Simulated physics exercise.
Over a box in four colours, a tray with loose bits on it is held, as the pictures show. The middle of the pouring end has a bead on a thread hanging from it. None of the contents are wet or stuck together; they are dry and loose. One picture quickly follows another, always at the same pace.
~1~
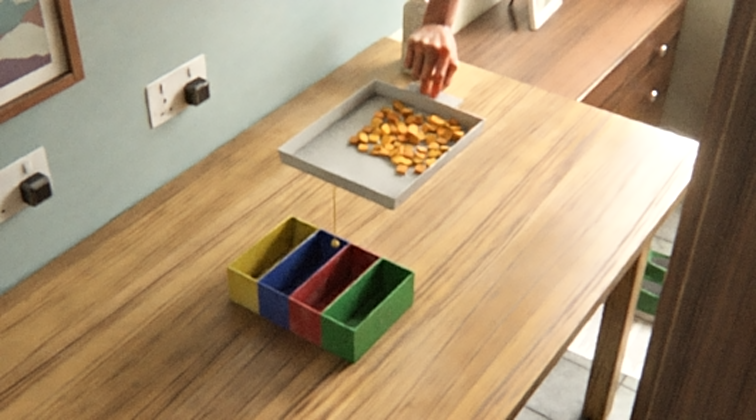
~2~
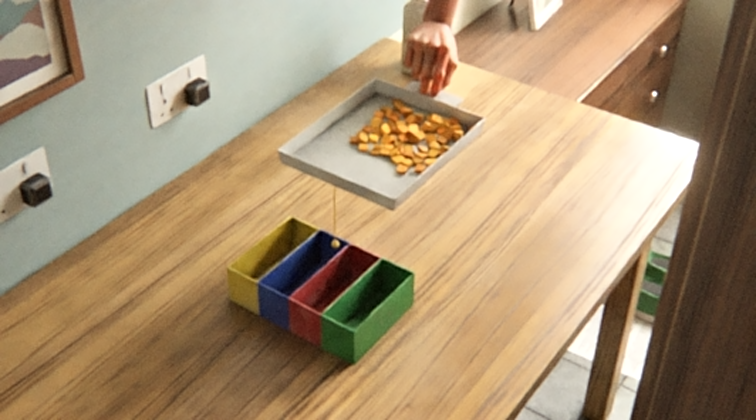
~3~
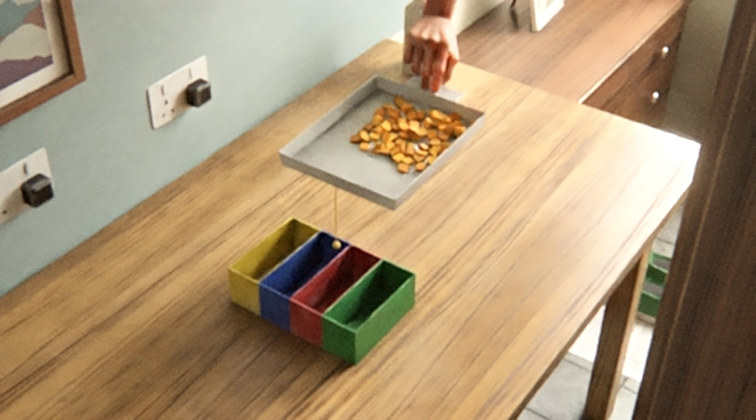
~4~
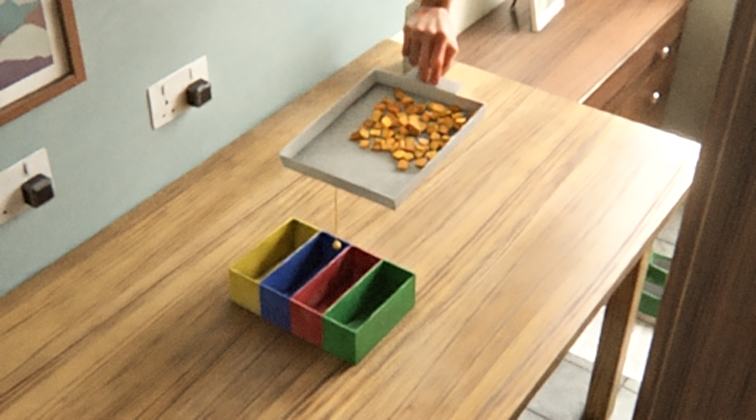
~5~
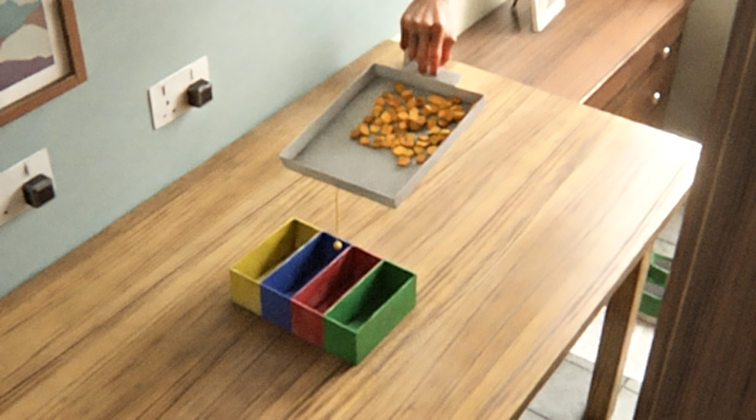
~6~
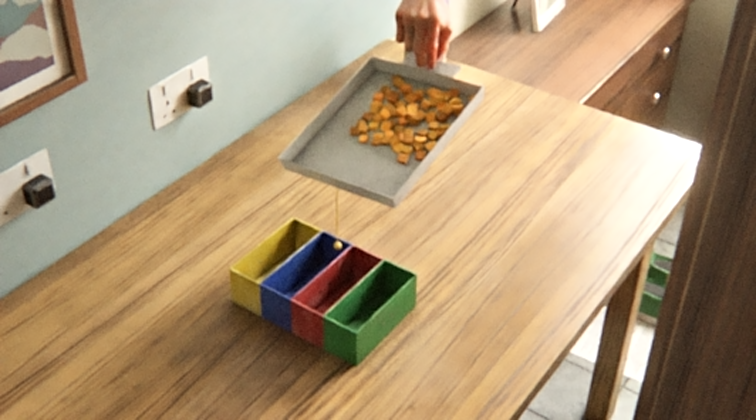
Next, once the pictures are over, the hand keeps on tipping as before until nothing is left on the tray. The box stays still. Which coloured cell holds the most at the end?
The yellow cell holds the most.
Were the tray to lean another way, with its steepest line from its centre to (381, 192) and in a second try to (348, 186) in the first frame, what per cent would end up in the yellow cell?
First heading roughly 0 %, second roughly 10 %.
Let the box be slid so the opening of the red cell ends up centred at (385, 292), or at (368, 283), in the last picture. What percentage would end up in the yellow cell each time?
The first try gives 30 per cent, the second 30 per cent.
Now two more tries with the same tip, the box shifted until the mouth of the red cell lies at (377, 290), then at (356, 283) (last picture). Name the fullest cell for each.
Try 1 - the cell in yellow; try 2 - the cell in yellow.
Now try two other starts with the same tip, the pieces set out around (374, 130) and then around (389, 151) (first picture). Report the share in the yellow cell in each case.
70 and 50 per cent.
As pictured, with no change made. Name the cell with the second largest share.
I'd say that blue cell takes second place.
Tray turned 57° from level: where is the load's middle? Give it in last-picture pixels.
Somewhere near pixel (319, 164).
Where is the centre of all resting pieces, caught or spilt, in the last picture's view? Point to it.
Near (281, 281).
Shortly afterwards, tray tipped steeply; all but a few on the tray; only a few falling or outside the box.
Next, tray tipped right over; the bulk on the tray; a little in the yellow cell; only a few in the blue cell; only a few falling or outside the box.
Some moments later, tray tipped past a quarter turn; near two thirds in the yellow cell; near a third in the blue cell; a little in the red cell; a little falling or outside the box.
In the end, tray tipped past a quarter turn; near two thirds in the yellow cell; near a third in the blue cell; a little in the red cell; none at all in the green cell; a little outside the box.
